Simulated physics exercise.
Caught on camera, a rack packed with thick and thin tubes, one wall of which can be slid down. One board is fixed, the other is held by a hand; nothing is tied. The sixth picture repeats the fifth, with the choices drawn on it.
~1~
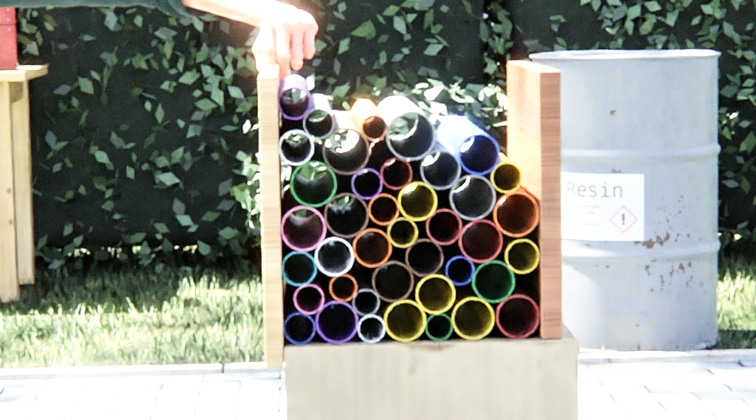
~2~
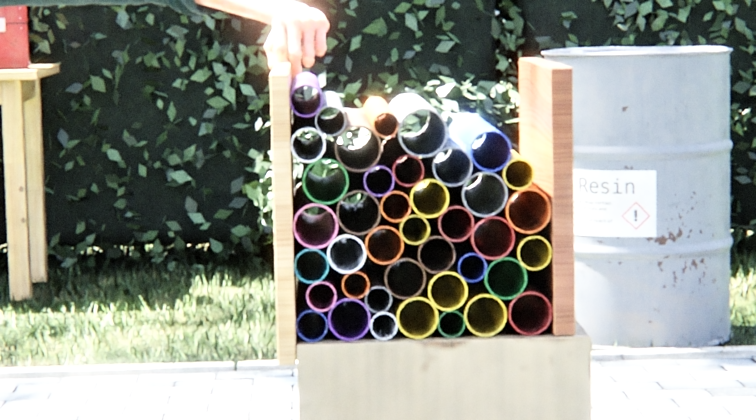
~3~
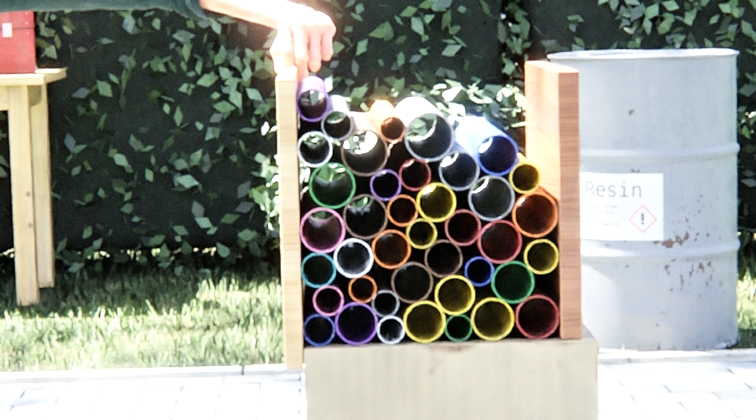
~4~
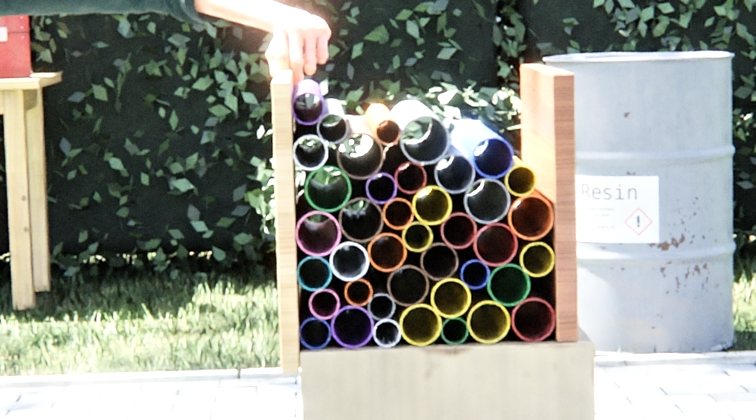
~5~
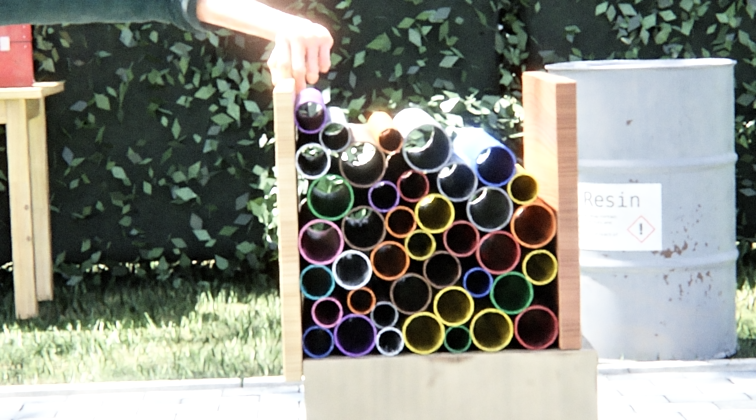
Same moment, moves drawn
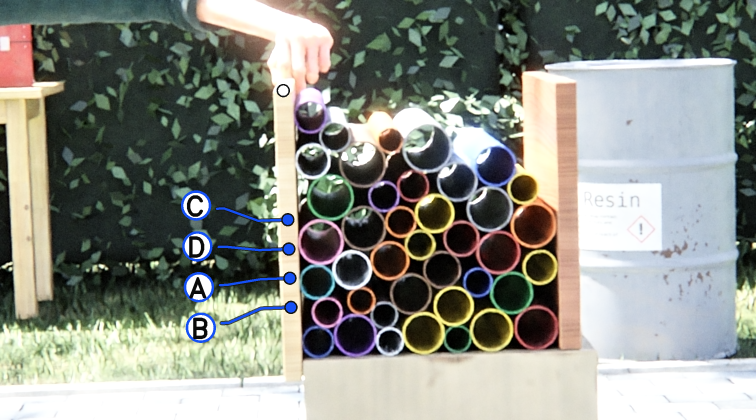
In a sunny garden, a hand resting atop a rack of colourful tubes between wooden boards, the view shifting slightly.
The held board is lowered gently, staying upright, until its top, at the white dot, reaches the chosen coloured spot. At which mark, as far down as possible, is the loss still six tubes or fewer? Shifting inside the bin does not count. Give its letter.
Stop at D.
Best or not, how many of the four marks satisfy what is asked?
Two of them.
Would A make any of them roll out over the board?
At A: Yes.
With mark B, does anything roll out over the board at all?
Yes, at B.
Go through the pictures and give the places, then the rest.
In the first frame, a brown tube (347, 216); an orange tube (383, 209); a brown tube (346, 151).
In the second frame, a brown tube (358, 148); a grey tube (423, 133).
In the third frame, side board (292, 205); a blue tube (319, 329).
In the fourth frame, a yellow tube (488, 322); a turquoise tube (314, 274).
In the fifth frame, a pink tube (320, 242); a brown tube (364, 229); an orange tube (401, 221).
On the marked copy, A at (290, 279); B at (291, 308); C at (288, 220); D at (289, 249); the white dot at (283, 91).
With D. Early on, top of the board (295, 160).
Further on, top of the board (298, 241).
At the end, top of the board (298, 248), three out over the board.
As for the rest, A seven out over the board; B more than six out over the board; C two out over the board.
